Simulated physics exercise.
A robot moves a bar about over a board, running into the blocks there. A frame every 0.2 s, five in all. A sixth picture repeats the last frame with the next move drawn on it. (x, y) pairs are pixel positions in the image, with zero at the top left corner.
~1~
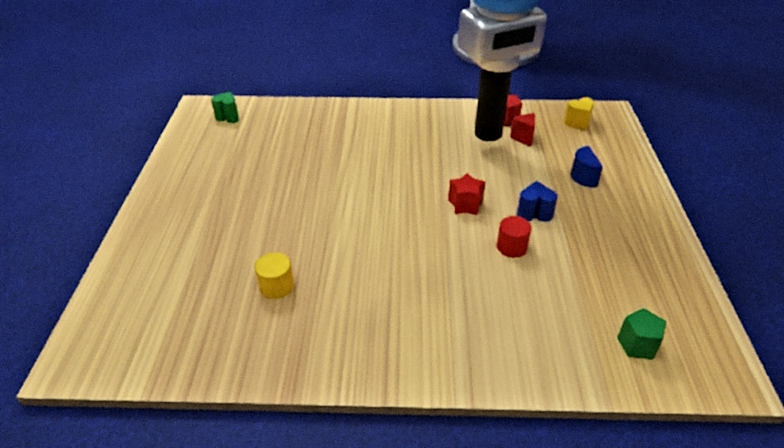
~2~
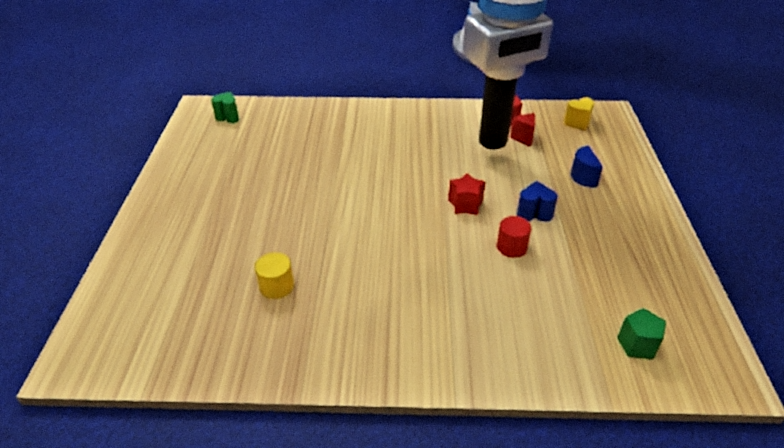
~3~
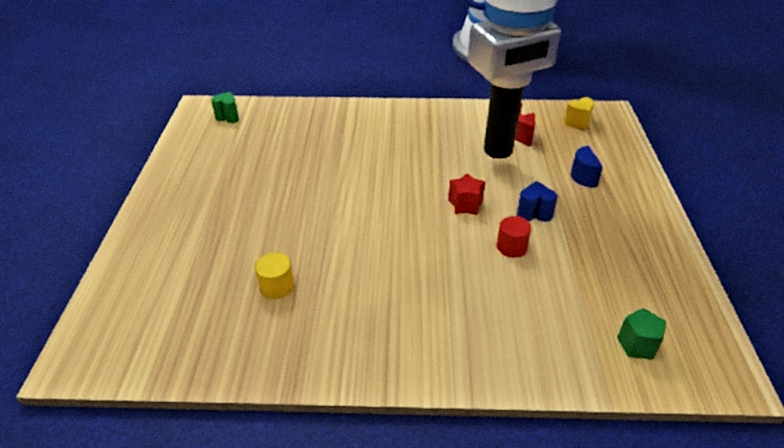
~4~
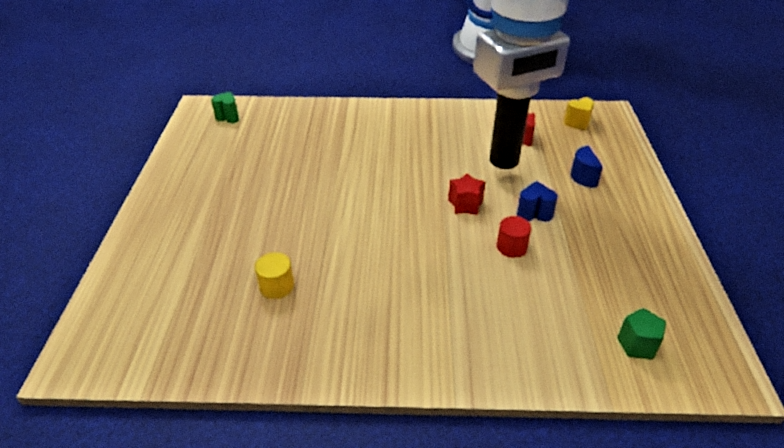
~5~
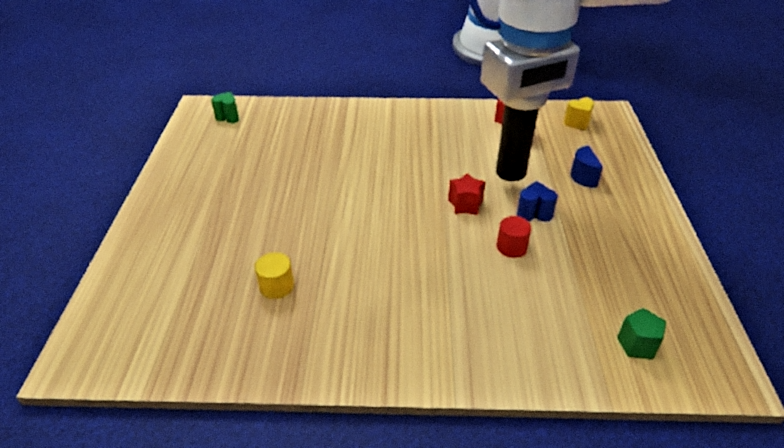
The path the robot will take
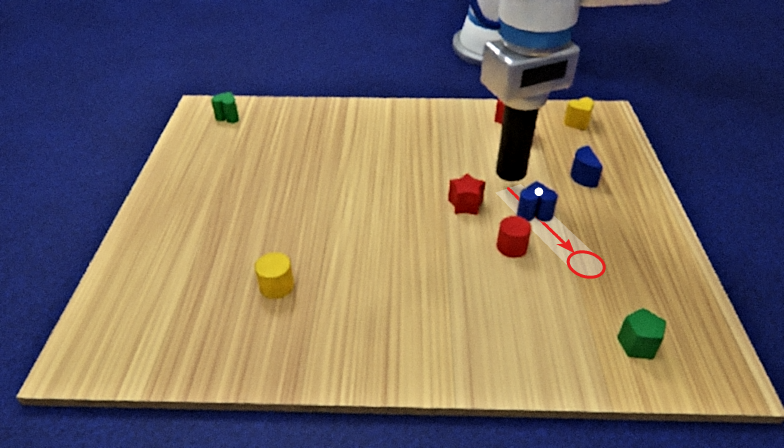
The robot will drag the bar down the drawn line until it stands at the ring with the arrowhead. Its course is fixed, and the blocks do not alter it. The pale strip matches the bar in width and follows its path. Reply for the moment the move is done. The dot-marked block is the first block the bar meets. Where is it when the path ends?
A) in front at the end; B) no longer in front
My answer is option A.
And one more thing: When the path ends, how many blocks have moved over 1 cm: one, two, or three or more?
The number is one.
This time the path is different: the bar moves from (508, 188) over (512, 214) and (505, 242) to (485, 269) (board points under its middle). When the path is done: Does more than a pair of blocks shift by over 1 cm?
The answer is no.
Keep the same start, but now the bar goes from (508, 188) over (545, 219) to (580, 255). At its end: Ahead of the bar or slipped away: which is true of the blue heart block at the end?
By the time the path ends, the blue heart block is still sitting right in front of the bar.
Drawn move, from (508, 188) directly to (586, 264); the dot is on the blue heart block.
The first path, step by step. One third of the way, bar at (535, 197); blue heart block at (556, 208).
Two thirds of the way, bar at (562, 222); blue heart block at (584, 235), turned 15° clockwise.
At the end, bar at (591, 249); red circular block still; blue heart block at (616, 264), turned 15° clockwise.
